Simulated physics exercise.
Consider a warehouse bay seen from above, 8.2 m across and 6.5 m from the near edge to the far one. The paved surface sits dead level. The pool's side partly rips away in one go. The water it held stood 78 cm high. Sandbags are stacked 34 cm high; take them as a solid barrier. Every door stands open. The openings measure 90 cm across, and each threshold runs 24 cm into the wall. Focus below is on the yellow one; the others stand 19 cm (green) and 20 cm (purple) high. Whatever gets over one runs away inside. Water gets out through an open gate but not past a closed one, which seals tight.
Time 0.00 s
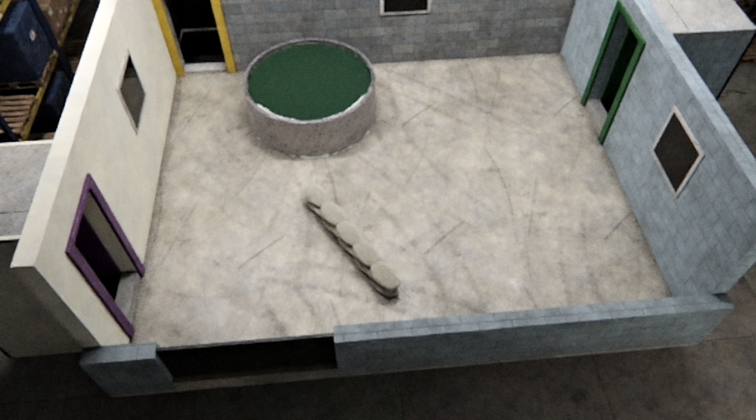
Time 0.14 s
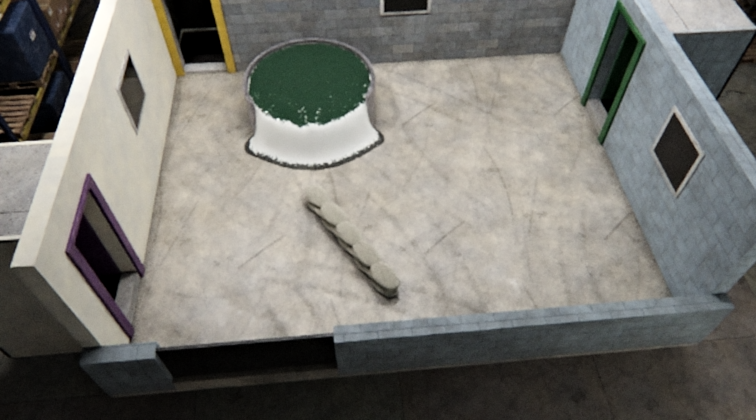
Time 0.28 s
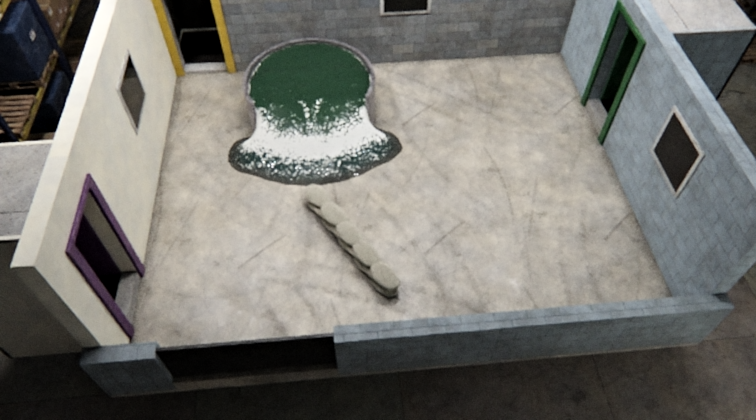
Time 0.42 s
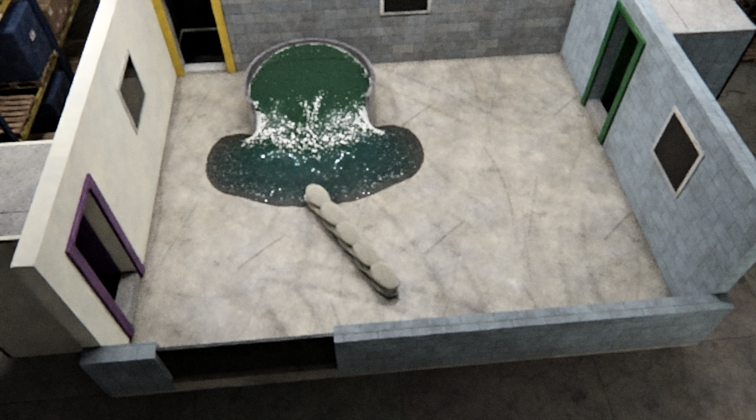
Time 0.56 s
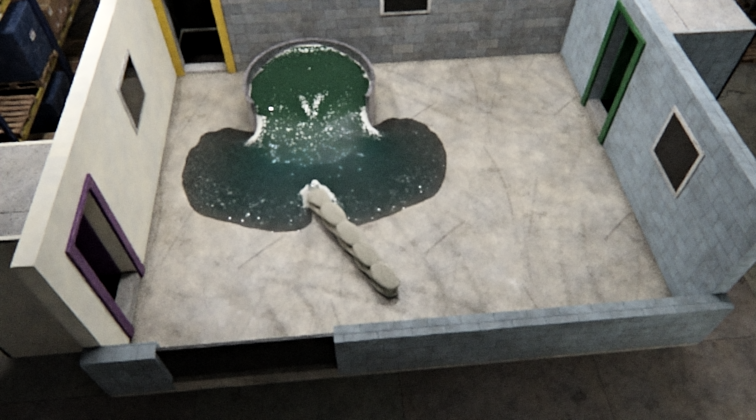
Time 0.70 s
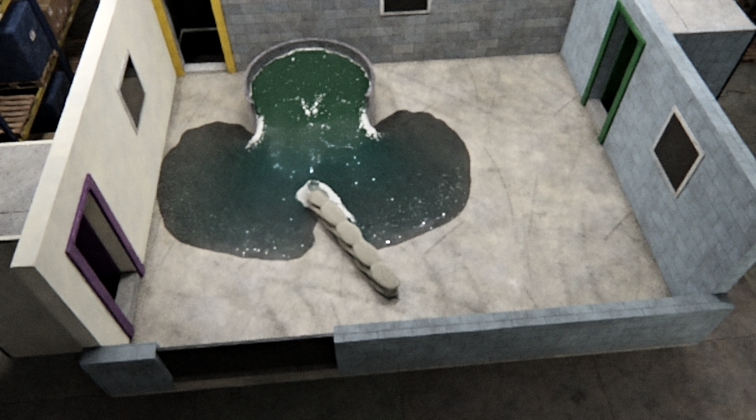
A round pool's front side gives way and green water spreads across the floor around sandbags.
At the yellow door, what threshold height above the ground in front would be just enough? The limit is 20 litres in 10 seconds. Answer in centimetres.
7 cm.
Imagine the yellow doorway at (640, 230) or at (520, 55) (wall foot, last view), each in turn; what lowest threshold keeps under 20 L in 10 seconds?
In turn: About 11.5 cm, about 11.0 cm.
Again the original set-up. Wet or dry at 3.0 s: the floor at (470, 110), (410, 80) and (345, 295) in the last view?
Point 1: Bone dry; point 2: Bone dry; point 3: Awash.
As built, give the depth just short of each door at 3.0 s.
Depths in cm: Yellow 0, green 0, purple 26.
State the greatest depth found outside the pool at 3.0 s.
Around 48 centimetres.
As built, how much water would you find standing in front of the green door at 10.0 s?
6.0 cm.
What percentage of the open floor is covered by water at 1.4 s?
Approximately 50 % of the floor.
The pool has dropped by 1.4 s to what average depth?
The average depth is some 35 cm.
After 1.4 s water covers 50 % of the floor, deepest (42 cm) near (311, 191); it has not reached the yellow door.
After 3.0 s water covers 60 % of the floor, deepest (48 cm) near (679, 322); it has not reached the yellow door.
After 10.0 s water covers 100 % of the floor, deepest (17 cm) near (375, 64); 8 cm at the yellow door, 14 litres in over its 8 cm threshold.
At the yellow door as built, the water arrived by 3.8 s and peaked near 12 cm at 8.2 s.
With a threshold of 6.5 cm, 25 litres would have come in within the 10 s; with 8 cm, 14 litres. So under 20 litres takes about 7 cm.
